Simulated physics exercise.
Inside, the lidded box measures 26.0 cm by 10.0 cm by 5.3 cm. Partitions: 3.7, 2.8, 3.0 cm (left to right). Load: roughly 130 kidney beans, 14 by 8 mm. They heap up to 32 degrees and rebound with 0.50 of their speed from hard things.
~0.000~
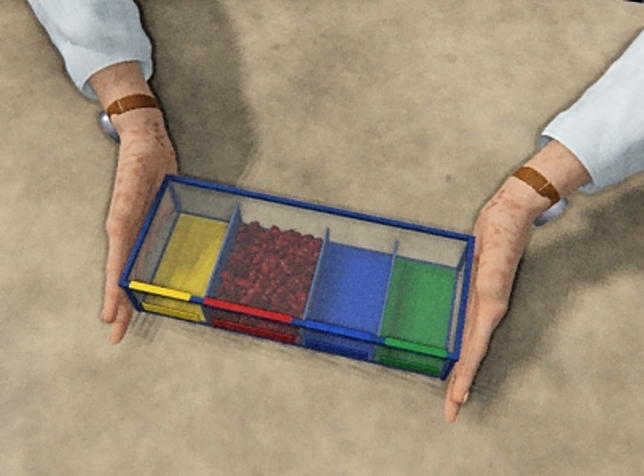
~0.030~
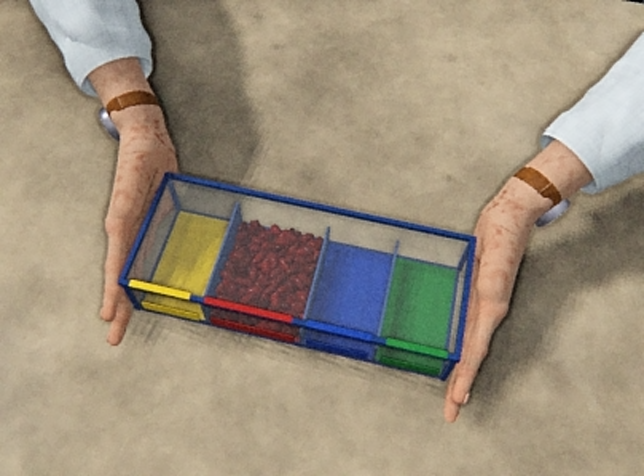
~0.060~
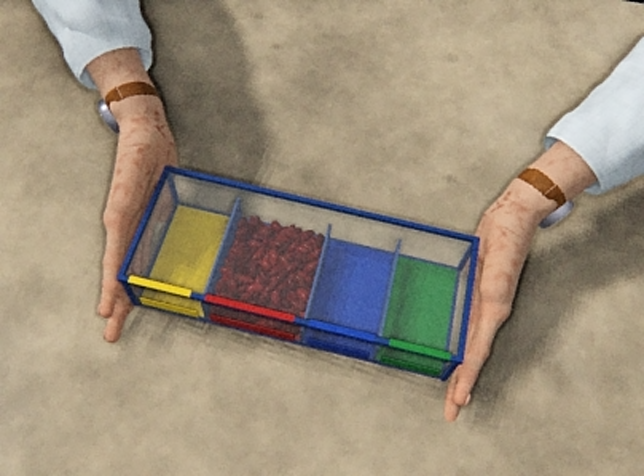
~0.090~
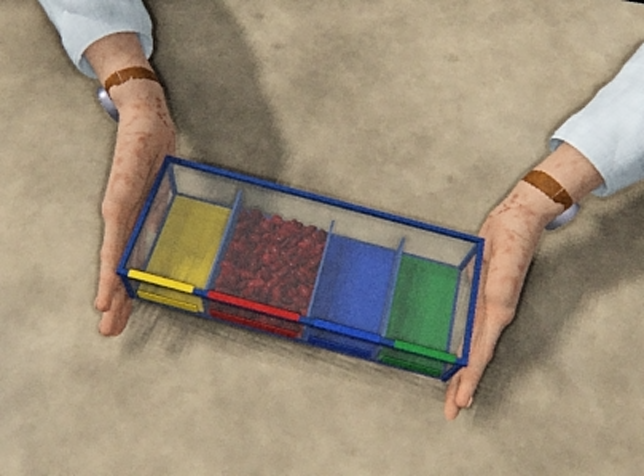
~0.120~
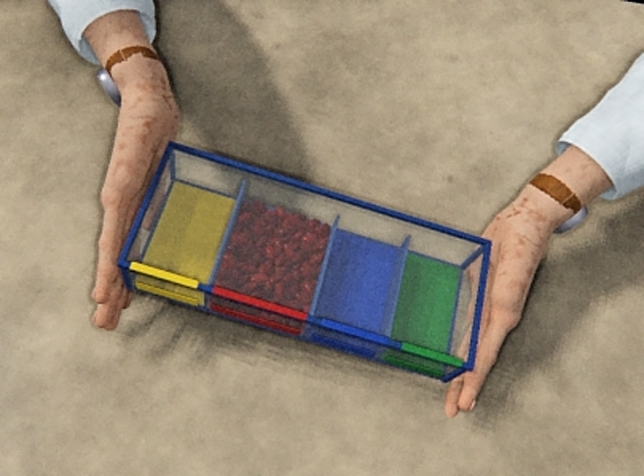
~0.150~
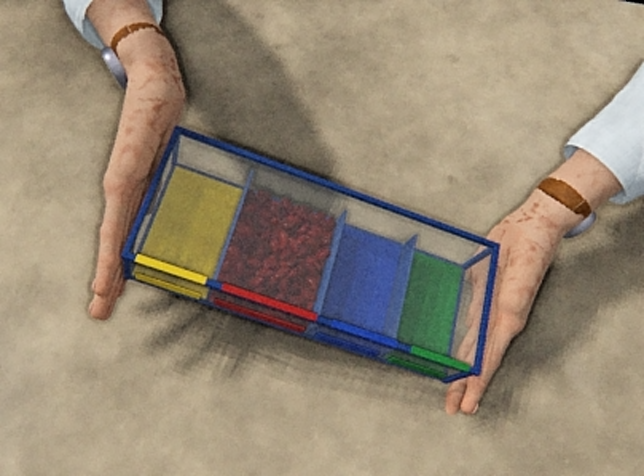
On a mottled beige surface, two hands tilting a clear lidded box of kidney beans in its red section, right end lowest.
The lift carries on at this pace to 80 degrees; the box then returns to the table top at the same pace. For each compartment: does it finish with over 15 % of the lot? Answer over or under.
Red over, blue over, green over, yellow under.
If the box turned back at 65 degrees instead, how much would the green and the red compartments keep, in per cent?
In that case green 25; red 50.
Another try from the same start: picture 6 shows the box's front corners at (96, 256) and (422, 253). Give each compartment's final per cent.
Red 80, blue 0, green 0, yellow 20.
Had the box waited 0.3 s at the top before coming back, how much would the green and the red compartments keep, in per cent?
Green 50; red 40.
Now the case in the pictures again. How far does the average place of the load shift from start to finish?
Roughly 9.5 cm.
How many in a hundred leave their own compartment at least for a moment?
About 75 per cent.
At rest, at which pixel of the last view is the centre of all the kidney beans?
At about (371, 329).
After 0.57 s, tilt 79 degrees; red 65 %, blue 35 %.
After 0.84 s, tilt 34 degrees; red 25 %, blue 30 %, green 45 %.
After 1.23 s, tilt 0 degrees; red 25 %, blue 30 %, green 45 %.
At rest (1.5 s), red 25 %, blue 30 %, green 45 %, yellow 0 %.
